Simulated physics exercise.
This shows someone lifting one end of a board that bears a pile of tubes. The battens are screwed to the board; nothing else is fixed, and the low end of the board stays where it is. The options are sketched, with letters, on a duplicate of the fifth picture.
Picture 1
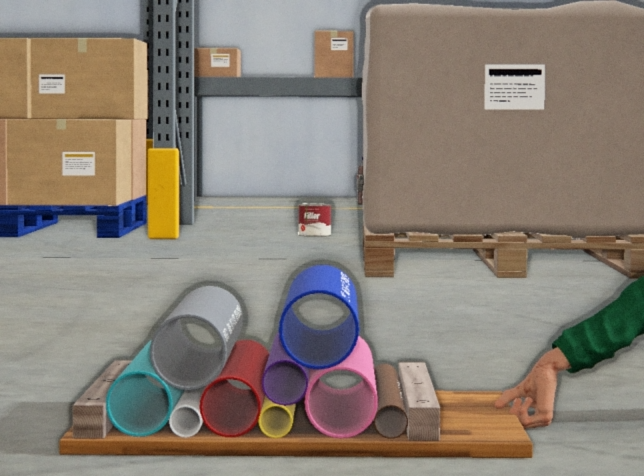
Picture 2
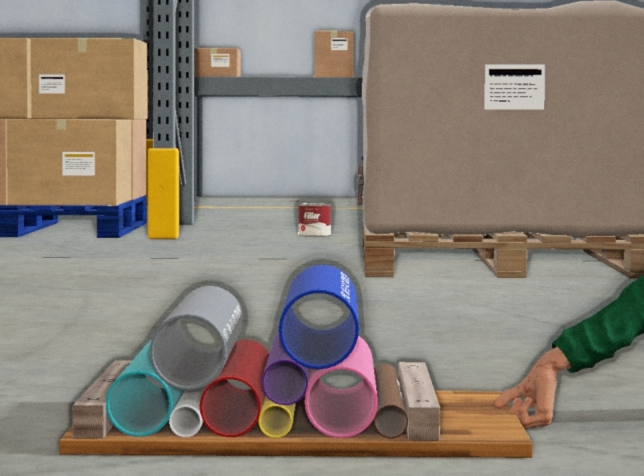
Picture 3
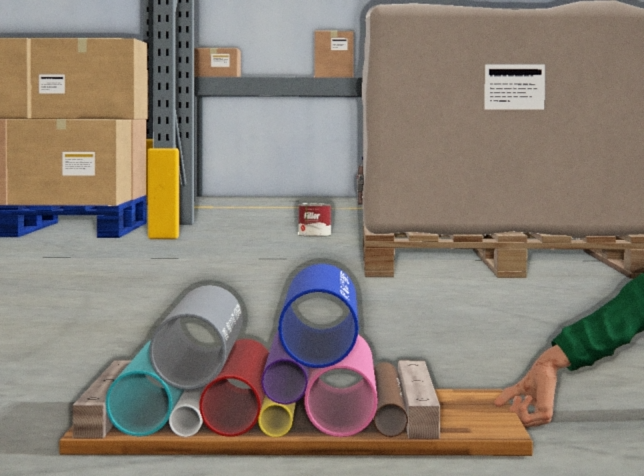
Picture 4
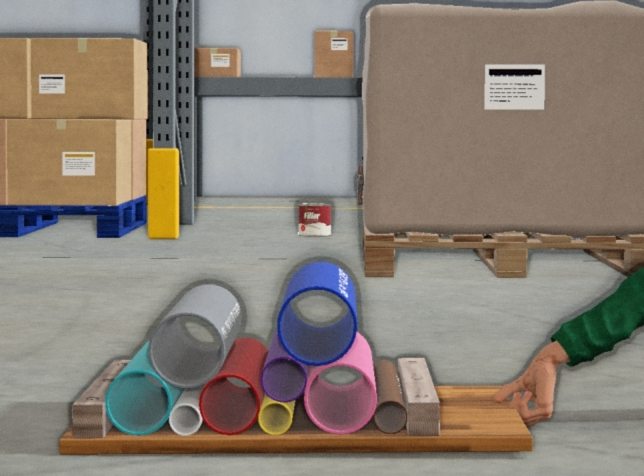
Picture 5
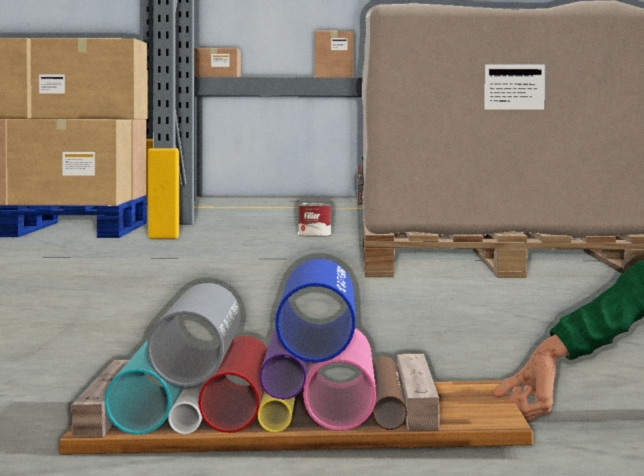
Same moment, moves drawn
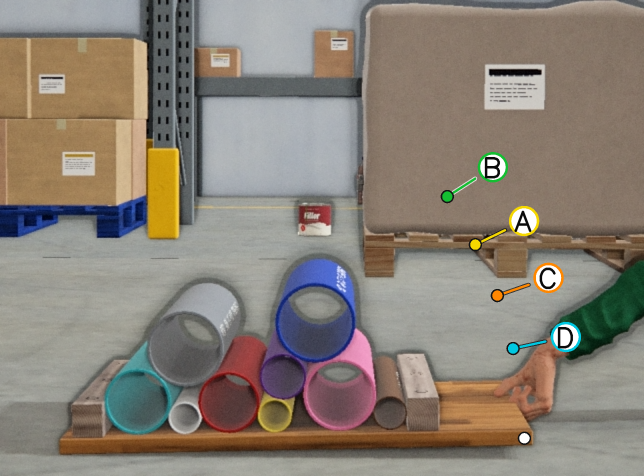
Board bearing stacked coloured tubes between two end blocks staying almost still as a green-sleeved hand grips its right end.
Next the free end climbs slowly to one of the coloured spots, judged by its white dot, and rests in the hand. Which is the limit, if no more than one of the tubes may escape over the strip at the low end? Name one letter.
Stop at B.
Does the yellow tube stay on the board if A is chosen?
The yellow tube: Yes.
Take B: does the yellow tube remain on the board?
The yellow tube: Yes.
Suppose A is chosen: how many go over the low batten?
It comes to none.
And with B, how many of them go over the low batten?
With B, none.
On the marked copy, A at (475, 245); B at (447, 197); C at (497, 296); D at (513, 349); the white dot at (524, 438).
Following B. Soon after the start, board at 19°.
Later, board at 33°.
In the end, board at 33°, none over the low batten.
As for the rest, A none over the low batten; C none over the low batten; D none over the low batten.
